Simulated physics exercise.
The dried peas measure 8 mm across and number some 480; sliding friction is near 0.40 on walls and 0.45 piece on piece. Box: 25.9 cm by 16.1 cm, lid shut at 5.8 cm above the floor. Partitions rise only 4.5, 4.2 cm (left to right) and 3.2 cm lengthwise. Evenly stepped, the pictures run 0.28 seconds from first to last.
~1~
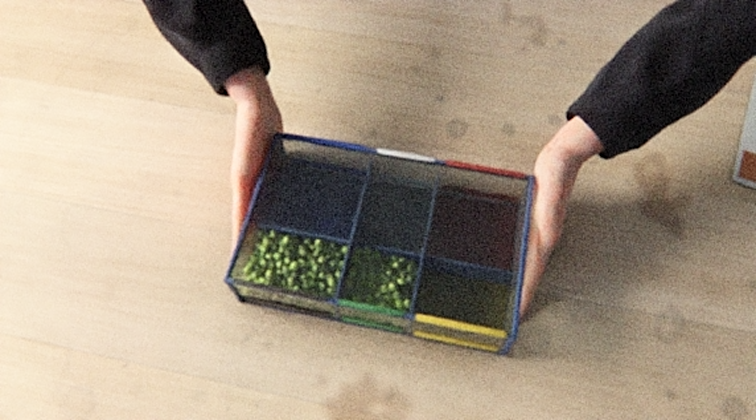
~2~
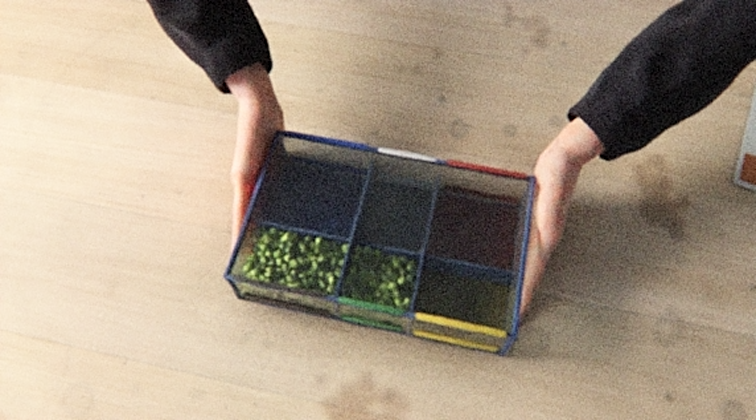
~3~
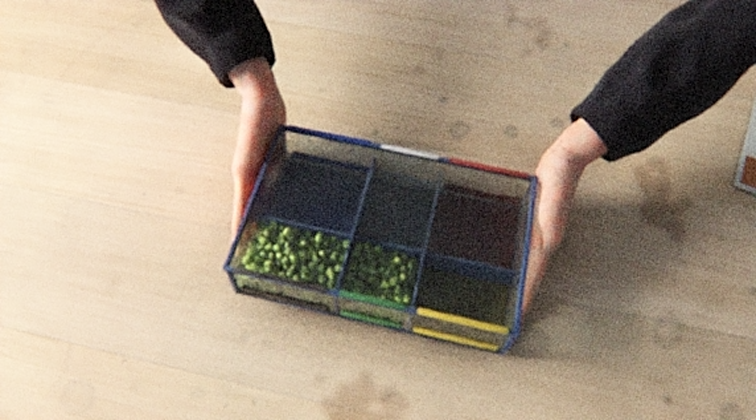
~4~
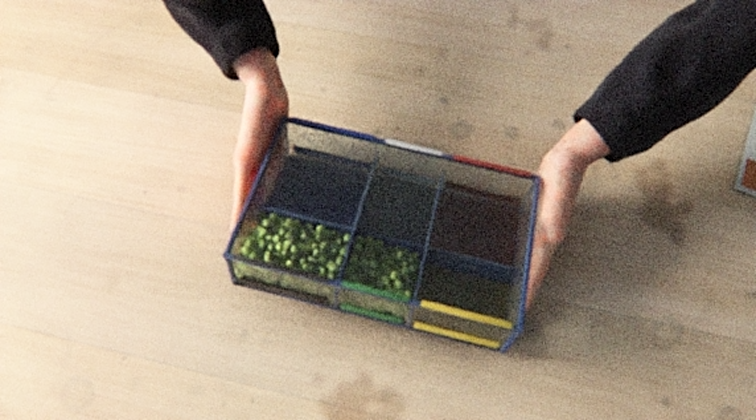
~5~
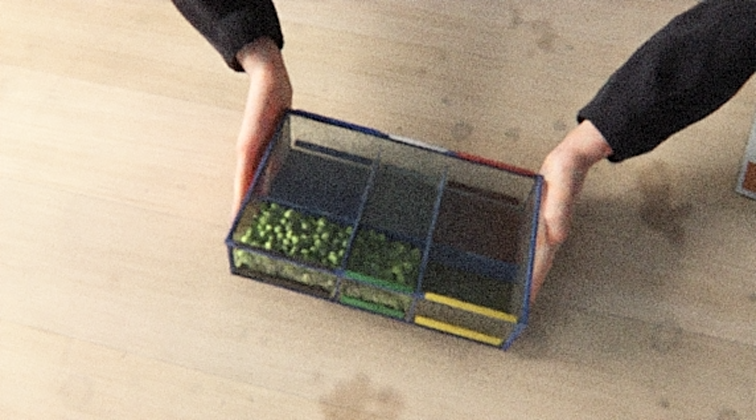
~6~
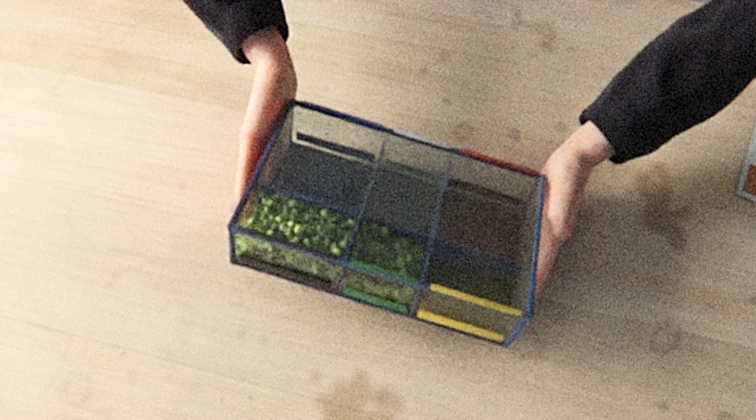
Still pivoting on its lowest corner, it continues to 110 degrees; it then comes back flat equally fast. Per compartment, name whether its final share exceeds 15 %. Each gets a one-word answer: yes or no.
My answers are red compartment yes, blue compartment yes, green compartment no, yellow compartment no, white compartment yes, black compartment no.
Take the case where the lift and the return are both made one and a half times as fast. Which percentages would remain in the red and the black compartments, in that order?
In that case red would keep 30 % and black would keep 10 %.
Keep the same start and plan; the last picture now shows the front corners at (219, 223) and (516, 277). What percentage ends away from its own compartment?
Estimate: Near 100 %.
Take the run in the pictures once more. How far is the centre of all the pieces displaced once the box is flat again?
I'd put the distance at roughly 11.5 cm.
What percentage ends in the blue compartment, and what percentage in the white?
Final shares - blue 30 percent, white 35 percent.
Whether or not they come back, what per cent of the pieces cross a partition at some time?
About 100 %.
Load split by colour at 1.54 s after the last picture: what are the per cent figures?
In per cent: Red 25; blue 25; green 10; yellow 0; white 25; black 15.
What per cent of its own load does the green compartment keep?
About 0 in a hundred.
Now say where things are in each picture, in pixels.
The first picture shows box tilt 0 degrees, front corners at (229, 279) and (512, 335); green 40 %, black 60 %.
The second picture shows box tilt 1 degrees, front corners at (229, 275) and (512, 335).
The third picture shows box tilt 3 degrees, front corners at (228, 267) and (514, 332), lowest corner right back.
The fourth picture shows box tilt 7 degrees, front corners at (228, 254) and (518, 327), lowest corner right back.
The fifth picture shows box tilt 10 degrees, front corners at (230, 241) and (522, 322), lowest corner right back.
The sixth picture shows box tilt 14 degrees, front corners at (233, 226) and (527, 316), lowest corner right back; green 40 %, black 60 %.
Then, 1.54 s after the last picture, tilt 110 degrees; red 25 %, blue 25 %, green 10 %, white 25 %, black 15 %.
Then, 2.57 s after the last picture, tilt 51 degrees; red 30 %, blue 30 %, white 35 %.
Then, 3.58 s after the last picture, tilt 0 degrees; red 30 %, blue 30 %, white 35 %.
In the end, red 30 %, blue 30 %, green 0 %, yellow 0 %, white 35 %, black 0 %.
